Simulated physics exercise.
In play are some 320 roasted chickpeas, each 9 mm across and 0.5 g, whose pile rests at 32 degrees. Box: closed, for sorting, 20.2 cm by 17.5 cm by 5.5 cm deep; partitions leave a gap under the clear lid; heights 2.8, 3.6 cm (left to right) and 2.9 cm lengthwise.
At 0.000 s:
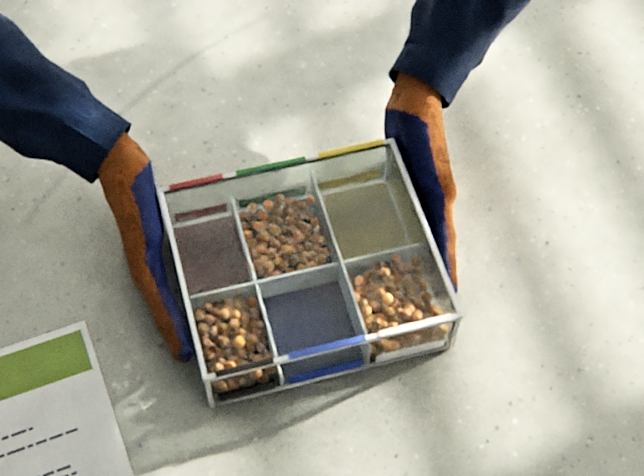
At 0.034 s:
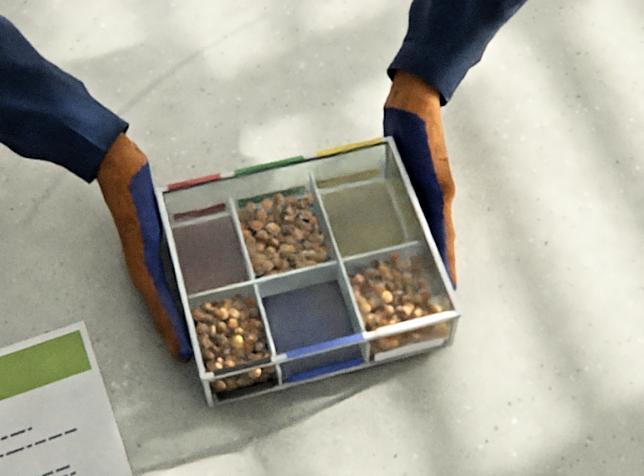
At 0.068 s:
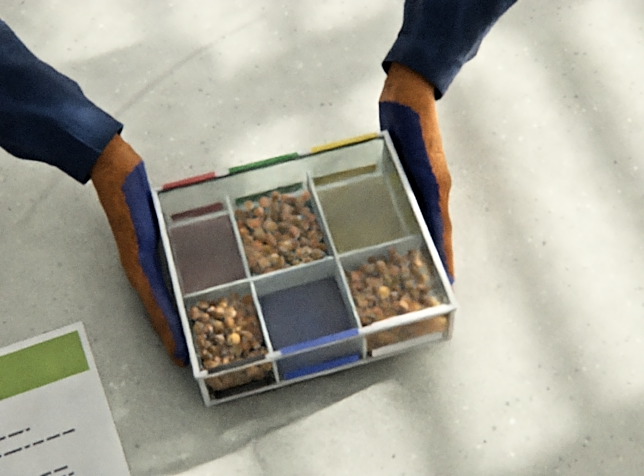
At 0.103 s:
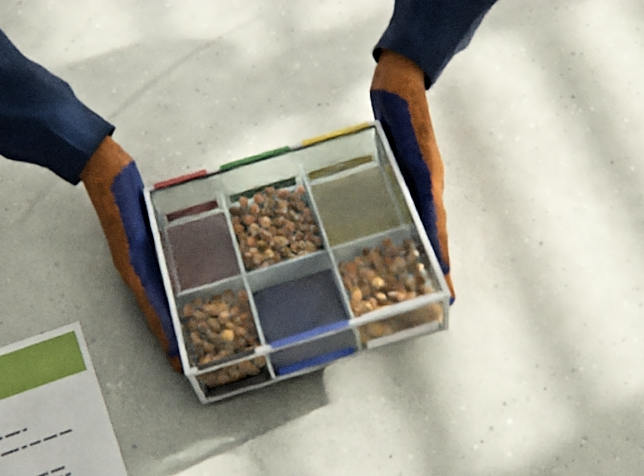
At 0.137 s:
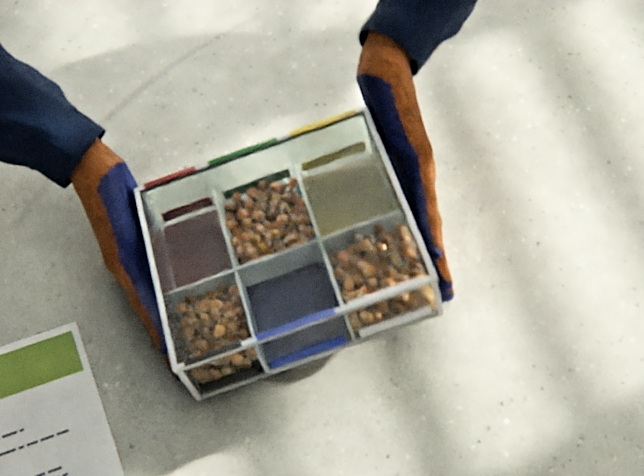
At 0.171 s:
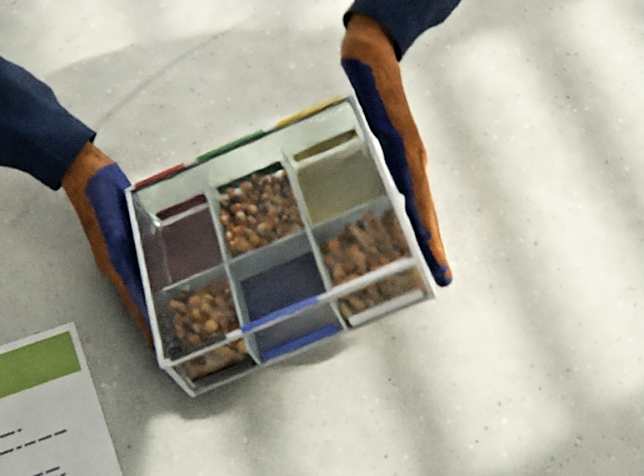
Clear divided box of roasted chickpeas tilting in two gloved hands above a pale speckled surface, its right side swinging upward.
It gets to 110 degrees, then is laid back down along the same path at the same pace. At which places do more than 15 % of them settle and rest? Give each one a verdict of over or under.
Red - over; blue - under; green - under; yellow - under; white - under; black - over.
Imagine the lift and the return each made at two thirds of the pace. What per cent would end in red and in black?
I'd expect red at 50 percent and black at 25 percent.
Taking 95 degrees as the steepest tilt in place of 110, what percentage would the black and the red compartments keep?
Then black would get 30 per cent and red 45 per cent.
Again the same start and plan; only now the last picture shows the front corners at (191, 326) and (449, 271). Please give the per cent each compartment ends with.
Per cent at the finish: Red 20, blue 0, green 40, yellow 35, white 5, black 0.
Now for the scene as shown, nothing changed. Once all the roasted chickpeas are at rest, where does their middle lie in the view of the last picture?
Close to pixel (205, 281).
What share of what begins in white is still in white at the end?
Around 30 percent stays put.
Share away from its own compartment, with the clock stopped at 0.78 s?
At that instant it's around 30 per cent.
After 0.78 s, tilt 110 degrees; red 15 %, blue 5 %, green 25 %, white 20 %, black 30 %.
After 1.19 s, tilt 48 degrees; red 50 %, green 5 %, white 10 %, black 30 %.
After 1.68 s, tilt 0 degrees; red 50 %, blue 5 %, green 5 %, white 10 %, black 30 %.
In the end, at 2.2 s, red 50 %, blue 5 %, green 5 %, yellow 0 %, white 10 %, black 30 %.
